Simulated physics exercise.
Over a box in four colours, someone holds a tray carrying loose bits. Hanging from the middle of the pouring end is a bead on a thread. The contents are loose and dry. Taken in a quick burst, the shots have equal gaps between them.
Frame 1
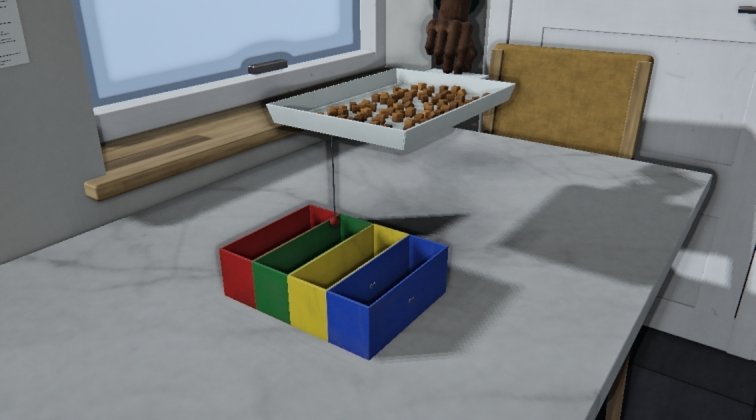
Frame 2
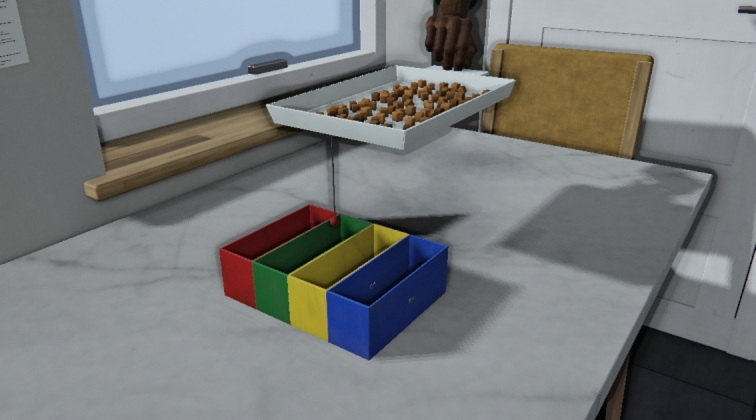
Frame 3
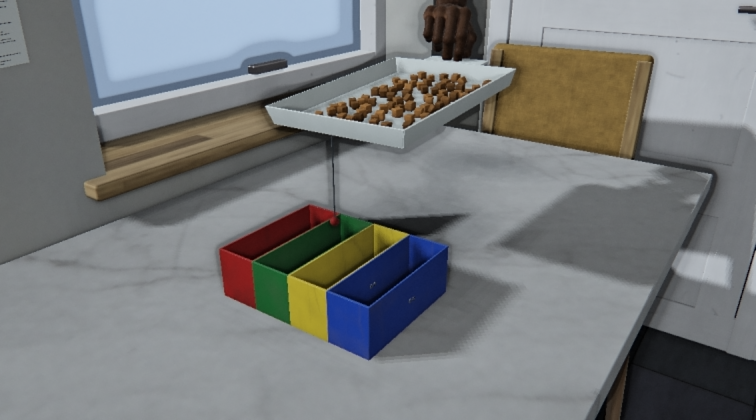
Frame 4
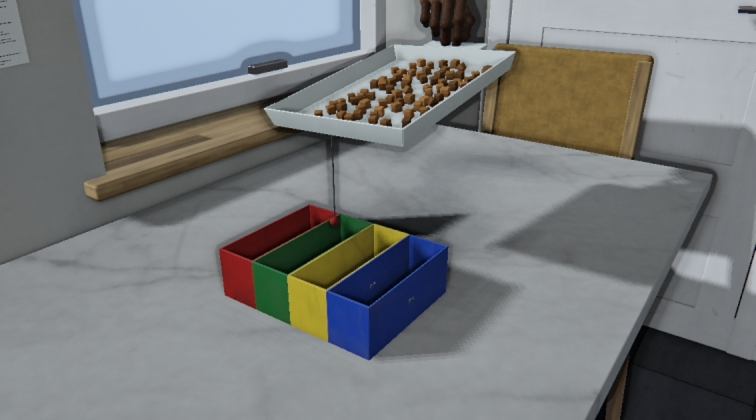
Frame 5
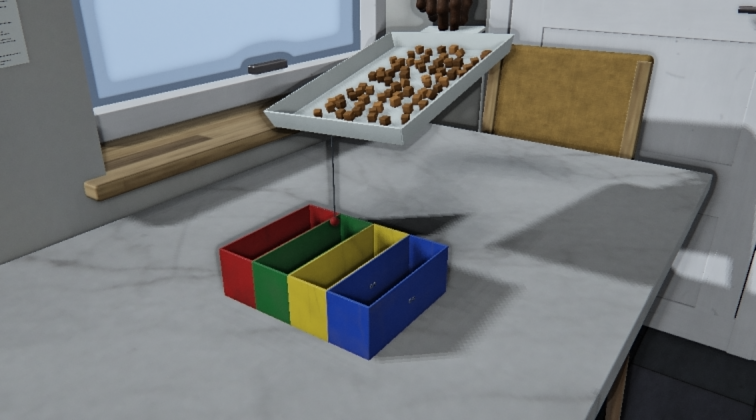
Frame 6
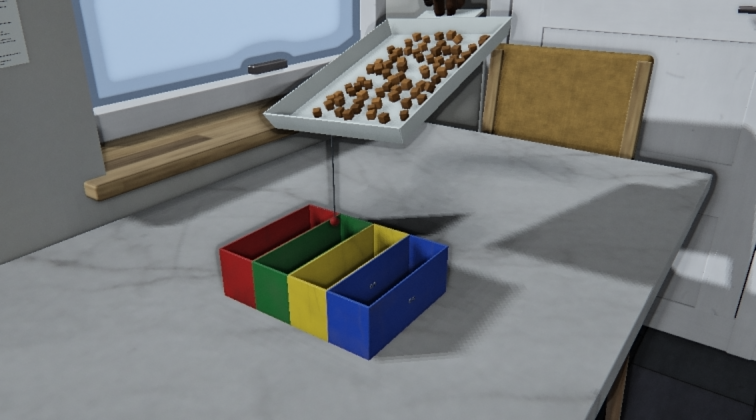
A white tray of loose brown cubes started out level above a red, green, yellow and blue box, then tilted more and more toward its front left corner as a dark hand raised the back.
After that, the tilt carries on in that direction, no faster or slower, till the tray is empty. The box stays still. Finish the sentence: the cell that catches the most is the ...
... Red cell.
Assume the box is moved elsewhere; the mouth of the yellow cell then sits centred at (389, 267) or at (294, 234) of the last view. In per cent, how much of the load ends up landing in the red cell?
Trial 1 20%, trial 2 10%.
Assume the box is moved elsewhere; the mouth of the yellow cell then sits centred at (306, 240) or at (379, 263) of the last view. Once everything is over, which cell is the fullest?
Try one: Green; try two: The red cell.
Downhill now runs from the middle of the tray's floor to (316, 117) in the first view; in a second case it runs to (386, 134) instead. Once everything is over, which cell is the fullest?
First try: The red cell; second try: That blue cell.
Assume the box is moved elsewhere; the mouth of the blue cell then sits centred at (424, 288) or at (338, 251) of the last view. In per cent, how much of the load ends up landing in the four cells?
First about 30, then 100 per cent.
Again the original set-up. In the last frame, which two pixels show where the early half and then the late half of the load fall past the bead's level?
I'd put it at roughly (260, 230), and after that at roughly (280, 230).
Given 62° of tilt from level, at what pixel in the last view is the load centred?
(315, 111).
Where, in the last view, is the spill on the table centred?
The centre sits near (194, 282).
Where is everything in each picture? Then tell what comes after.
The first picture shows corners of the pouring end near (273, 104) and (403, 129), level; middle of the load near (409, 106), brown sugar cubes; bead on its thread near (335, 221); red cell near (238, 274); green cell near (272, 288); yellow cell near (308, 303); blue cell near (348, 320).
The second picture shows corners of the pouring end near (273, 104) and (403, 129), level; middle of the load near (409, 104).
The third picture shows corners of the pouring end near (272, 106) and (402, 128), tipped barely, lowest at the left corner; middle of the load near (409, 99).
The fourth picture shows corners of the pouring end near (271, 107) and (401, 127), tipped a little, lowest at the left corner; middle of the load near (408, 91).
The fifth picture shows corners of the pouring end near (270, 109) and (399, 126), tipped a little, lowest at the left corner; middle of the load near (405, 83).
The sixth picture shows corners of the pouring end near (270, 112) and (398, 125), tipped clearly, lowest at the left corner; middle of the load near (401, 77); red cell near (238, 274); green cell near (272, 288); yellow cell near (308, 303); blue cell near (348, 320).
Shortly afterwards, tray tipped steeply; all but a few on the tray; only a few falling or outside the box.
Next, tray tipped past a quarter turn; near half on the tray; near a quarter in the red cell; a little in the yellow cell; only a few in the green cell; near a quarter falling or outside the box.
Some moments later, tray tipped past a quarter turn; near half in the red cell; near a quarter in the green cell; a little in the yellow cell; near a quarter falling or outside the box.
In the end, tray tipped past a quarter turn; near half in the red cell; near a quarter in the green cell; a little in the yellow cell; none at all in the blue cell; near a quarter outside the box.
